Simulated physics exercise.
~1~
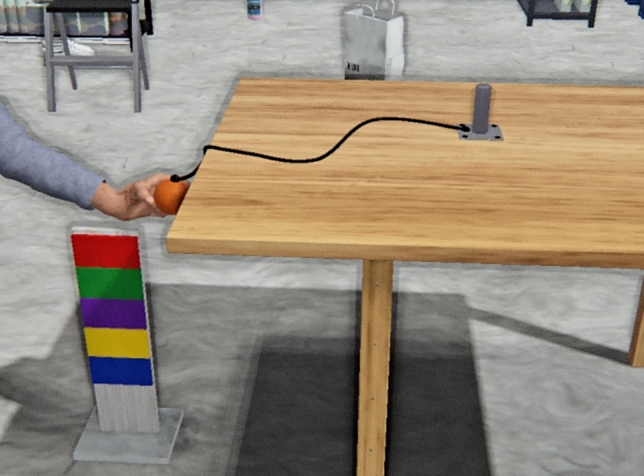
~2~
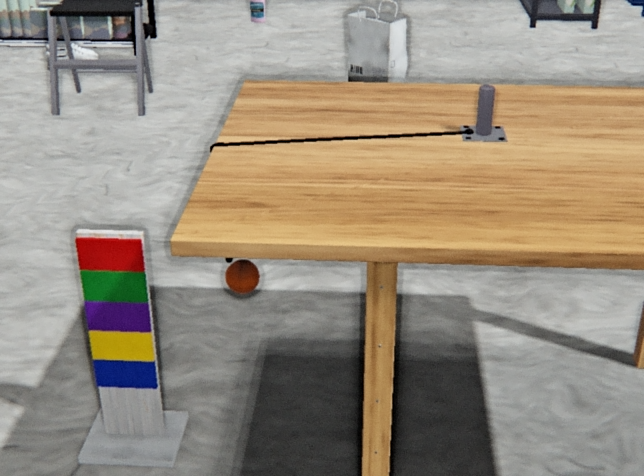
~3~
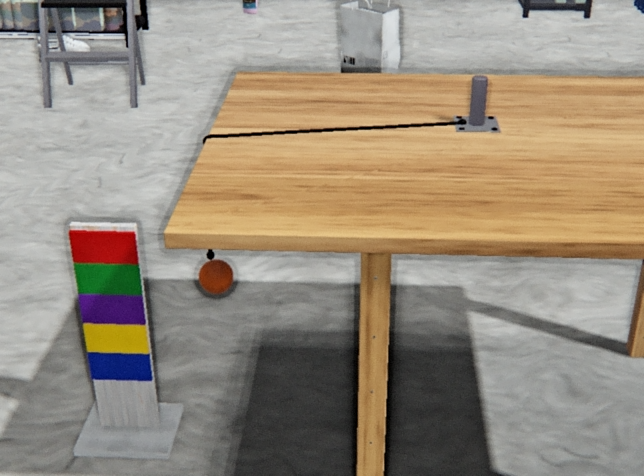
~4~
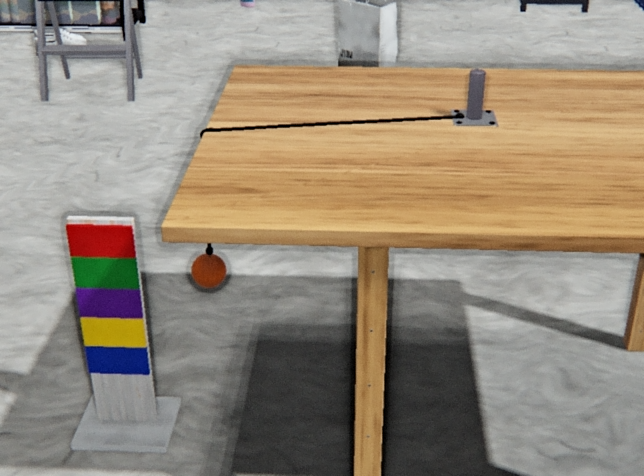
The video shows a hand releasing an orange ball tied by a black cord to a post on a wooden table; the ball drops below the edge, the cord pulls taut, and the ball ends hanging level with the green band on a nearby striped stand.
